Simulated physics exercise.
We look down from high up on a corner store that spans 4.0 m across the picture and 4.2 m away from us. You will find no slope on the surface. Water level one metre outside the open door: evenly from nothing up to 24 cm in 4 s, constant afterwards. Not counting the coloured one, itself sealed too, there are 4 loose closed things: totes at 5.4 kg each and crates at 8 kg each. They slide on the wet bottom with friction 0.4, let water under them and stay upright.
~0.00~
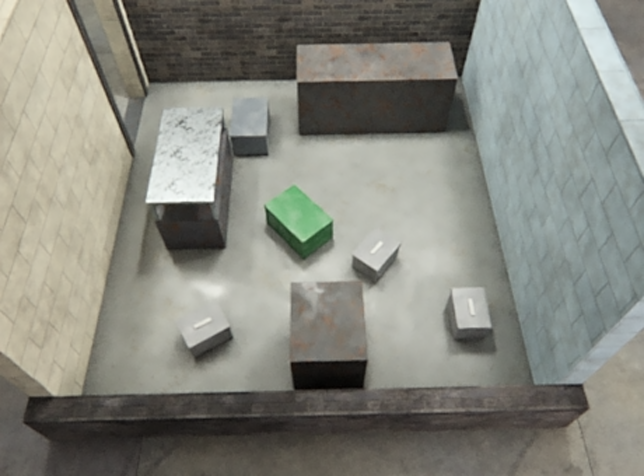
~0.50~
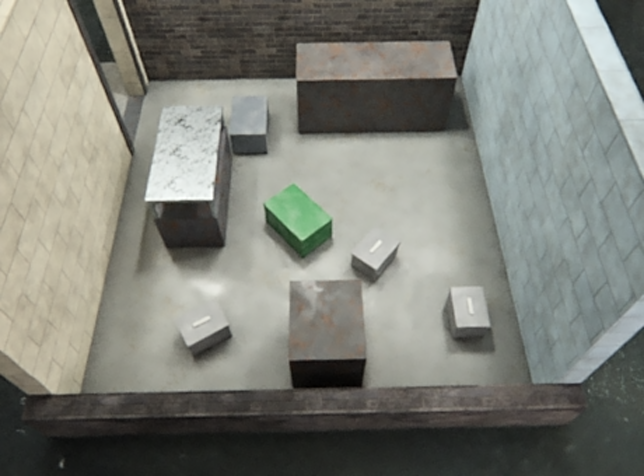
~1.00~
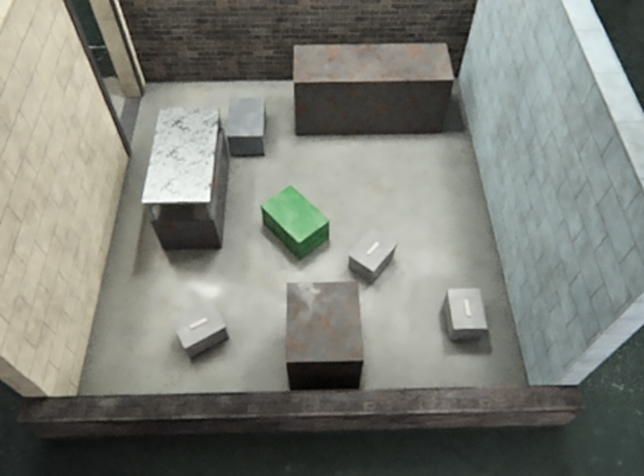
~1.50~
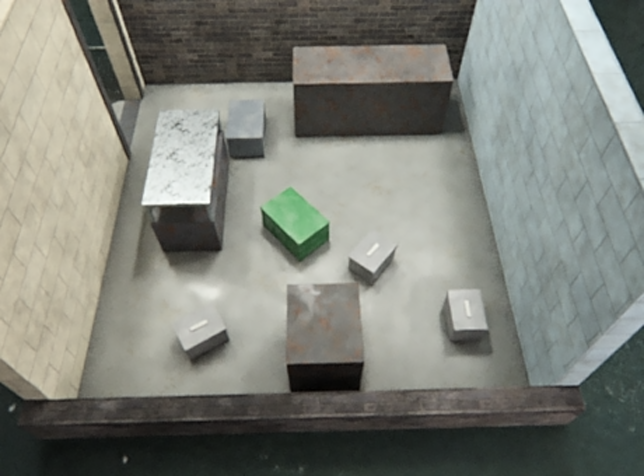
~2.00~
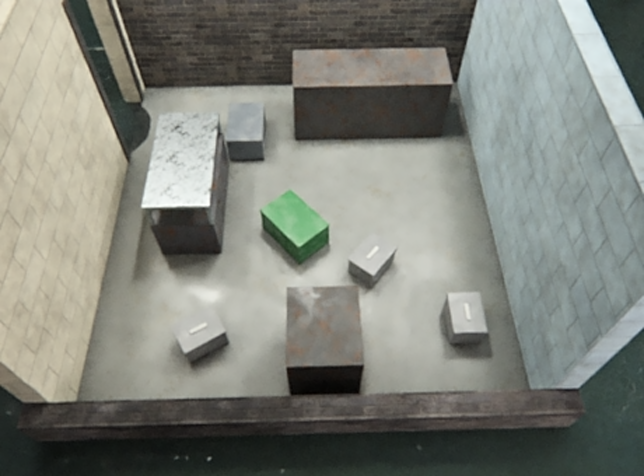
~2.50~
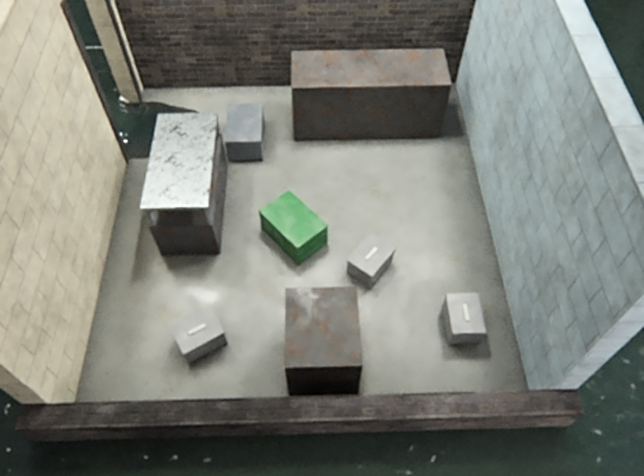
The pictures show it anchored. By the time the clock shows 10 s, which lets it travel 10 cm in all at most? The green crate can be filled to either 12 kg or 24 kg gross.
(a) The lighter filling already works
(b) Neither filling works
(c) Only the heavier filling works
c, only the heavier filling works.
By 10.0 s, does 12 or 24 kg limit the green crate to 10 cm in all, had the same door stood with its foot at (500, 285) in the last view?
Under that setup, neither option succeeds.
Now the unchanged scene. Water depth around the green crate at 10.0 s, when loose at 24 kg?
Depth: Approx. 5 cm.
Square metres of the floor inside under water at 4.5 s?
Somewhere about 5.0 m2, give or take.
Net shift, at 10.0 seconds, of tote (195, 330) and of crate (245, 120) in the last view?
Net displacement, in order: 10 cm; 300 cm.
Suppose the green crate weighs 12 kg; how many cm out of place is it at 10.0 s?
About 60 cm off its spot.
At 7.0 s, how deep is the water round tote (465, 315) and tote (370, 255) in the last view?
1 and 3 cm.
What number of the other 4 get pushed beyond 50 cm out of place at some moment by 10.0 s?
Count: 2.
After 3.5 s the green crate would be 0 cm from its start with 12 kg and 0 cm from its start with 24 kg; 0 cm of water round it then.
After 4.5 s the green crate would be 0 cm from its start with 12 kg and 0 cm from its start with 24 kg; 1 cm of water round it then.
After 7.0 s the green crate would be 4 cm from its start with 12 kg and 0 cm from its start with 24 kg; 3 cm of water round it then.
After 10.0 s the green crate would be 68 cm from its start with 12 kg and 0 cm from its start with 24 kg; 5 cm of water round it then.
